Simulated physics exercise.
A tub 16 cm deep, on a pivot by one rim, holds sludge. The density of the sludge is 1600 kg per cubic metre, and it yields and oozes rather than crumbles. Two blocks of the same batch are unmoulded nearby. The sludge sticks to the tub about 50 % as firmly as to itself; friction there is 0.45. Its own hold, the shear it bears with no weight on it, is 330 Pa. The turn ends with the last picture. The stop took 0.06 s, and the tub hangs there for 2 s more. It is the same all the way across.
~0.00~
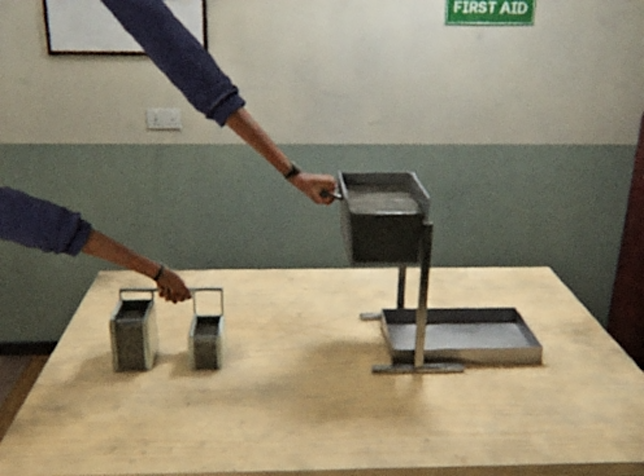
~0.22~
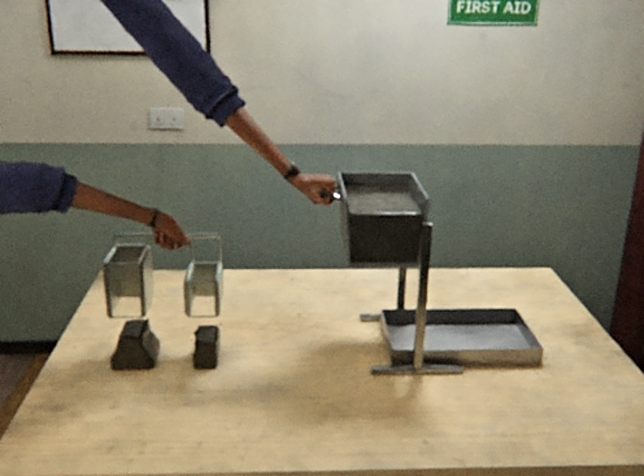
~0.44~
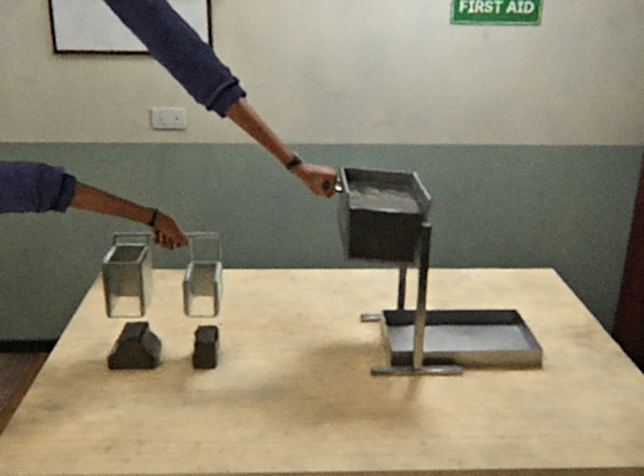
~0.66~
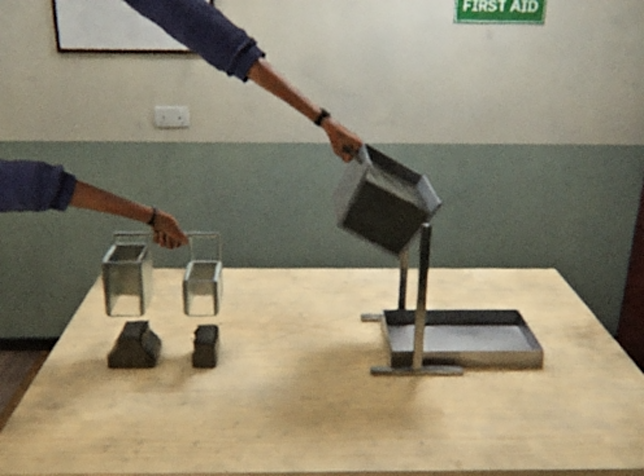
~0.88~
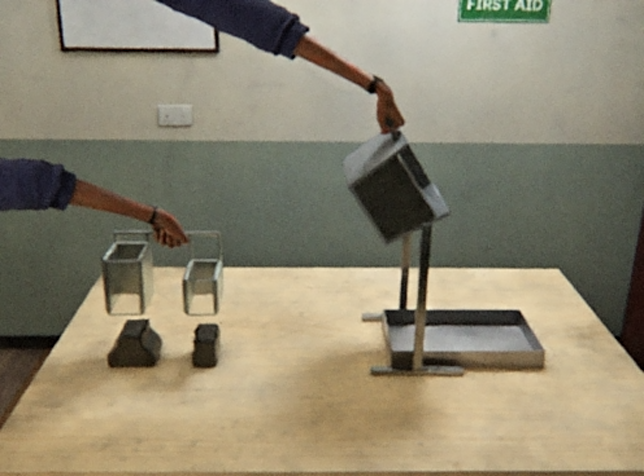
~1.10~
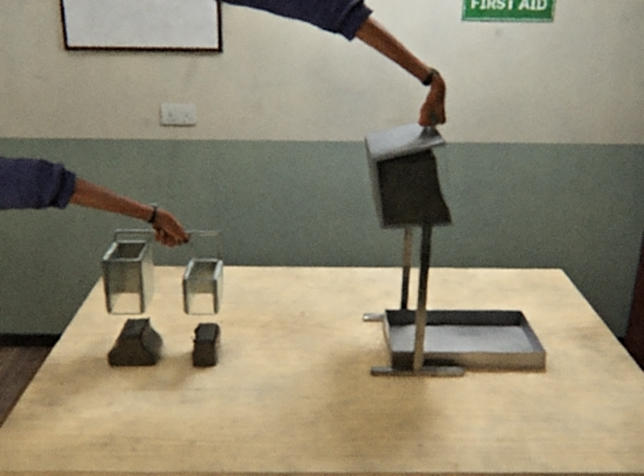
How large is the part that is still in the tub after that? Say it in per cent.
About 52 %.
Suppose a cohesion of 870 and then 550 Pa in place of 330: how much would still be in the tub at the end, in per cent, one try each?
In turn about 100 %, 70 %.
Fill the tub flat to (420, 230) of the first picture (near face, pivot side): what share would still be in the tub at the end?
Then about 100 %.
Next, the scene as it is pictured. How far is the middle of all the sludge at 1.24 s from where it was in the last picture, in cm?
Some 4 cm.
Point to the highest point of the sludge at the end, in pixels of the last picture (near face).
At about (407, 194).
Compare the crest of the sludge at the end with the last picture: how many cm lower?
Roughly 8 cm.
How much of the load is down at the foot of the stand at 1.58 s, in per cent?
About 25 %.
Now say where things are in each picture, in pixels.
In the first frame, handle-side rim at (349, 200), tilt 0 degrees; top of the sludge at (360, 212); blocks stand 12 cm, 8.0 cm (left to right).
In the second frame, handle-side rim at (348, 200), tilt 0 degrees; top of the sludge at (359, 213); blocks stand 9.5 cm, 7.8 cm (left to right).
In the third frame, handle-side rim at (350, 194), tilt 5 degrees; top of the sludge at (353, 208); blocks stand 8.8 cm, 7.7 cm (left to right).
In the fourth frame, handle-side rim at (372, 166), tilt 29 degrees; top of the sludge at (369, 181); blocks stand 8.8 cm, 7.7 cm (left to right).
In the fifth frame, handle-side rim at (409, 147), tilt 57 degrees; top of the sludge at (395, 158); blocks stand 8.8 cm, 7.7 cm (left to right).
In the sixth frame, handle-side rim at (445, 146), tilt 81 degrees; top of the sludge at (433, 160); blocks stand 8.8 cm, 7.7 cm (left to right).
After 1.24 s, the tub is at 81 degrees and holds 85 %.
After 1.41 s, the tub is at 81 degrees and holds 61 %.
After 1.58 s, the tub is at 81 degrees and holds 52 %.
After 1.75 s, the tub is at 81 degrees and holds 52 %.
After 3.10 s, at the end, the tub is at 81 degrees and holds 52 %.
